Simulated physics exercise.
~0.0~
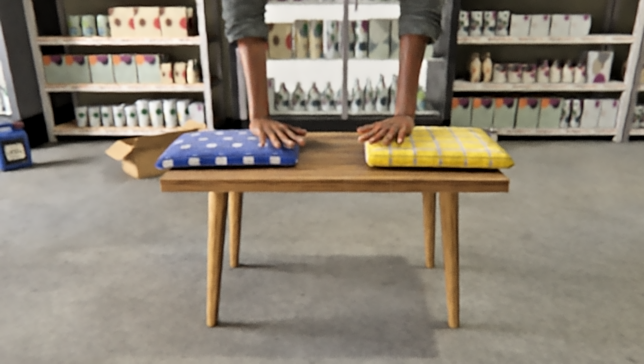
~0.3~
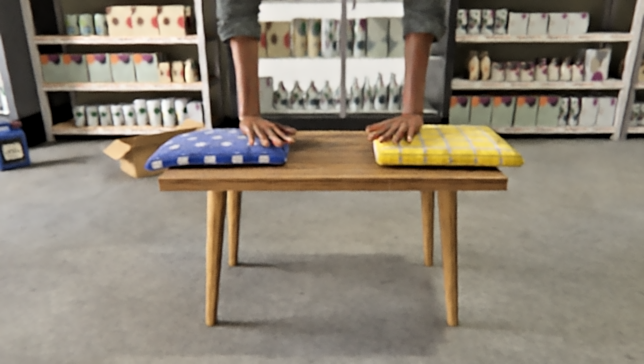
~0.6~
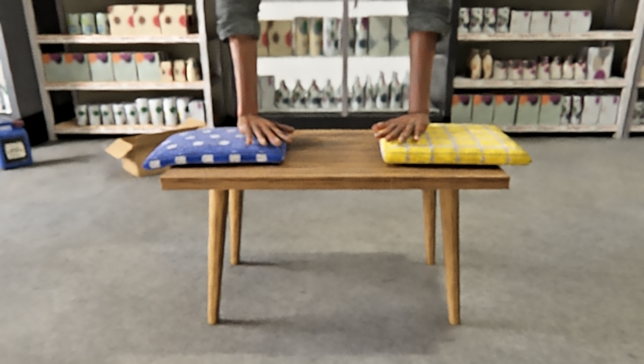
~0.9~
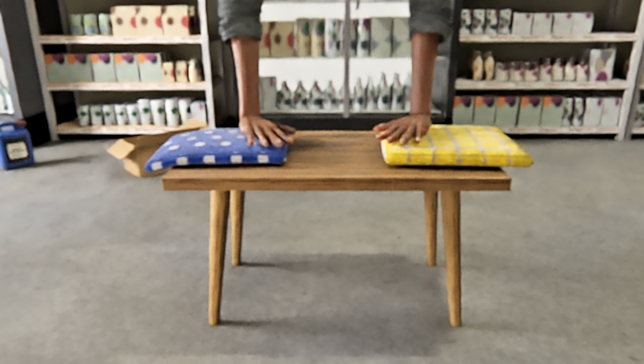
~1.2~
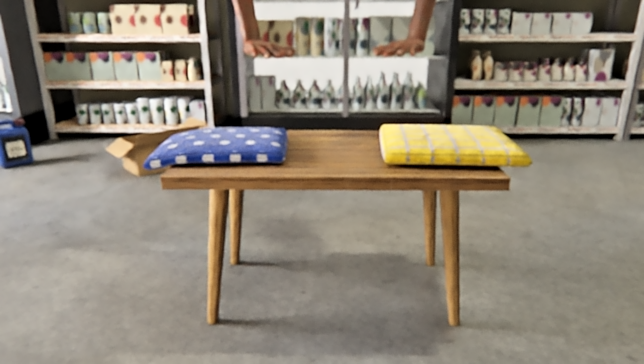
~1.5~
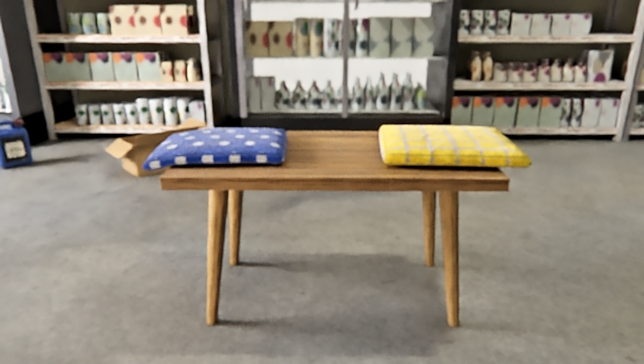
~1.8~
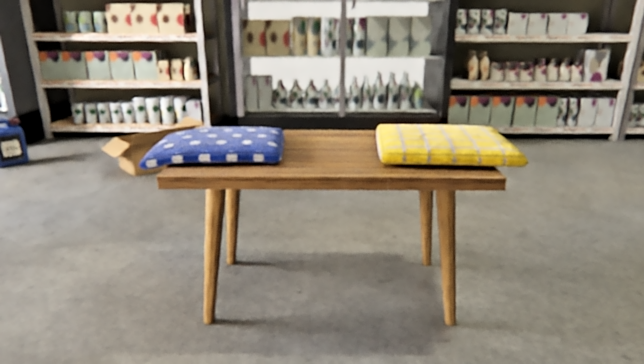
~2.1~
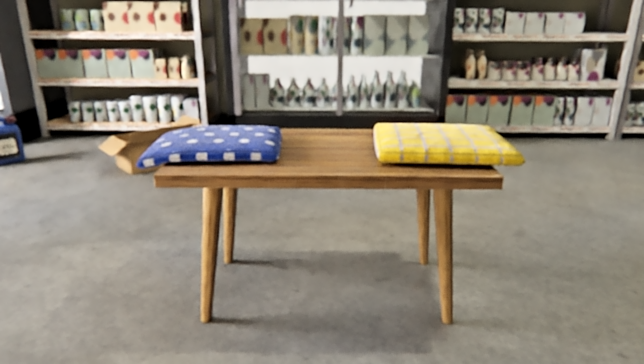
In a shop, hands sliding blue and yellow seat pads slightly outward on a wooden bench, then withdrawing, both pads staying put.
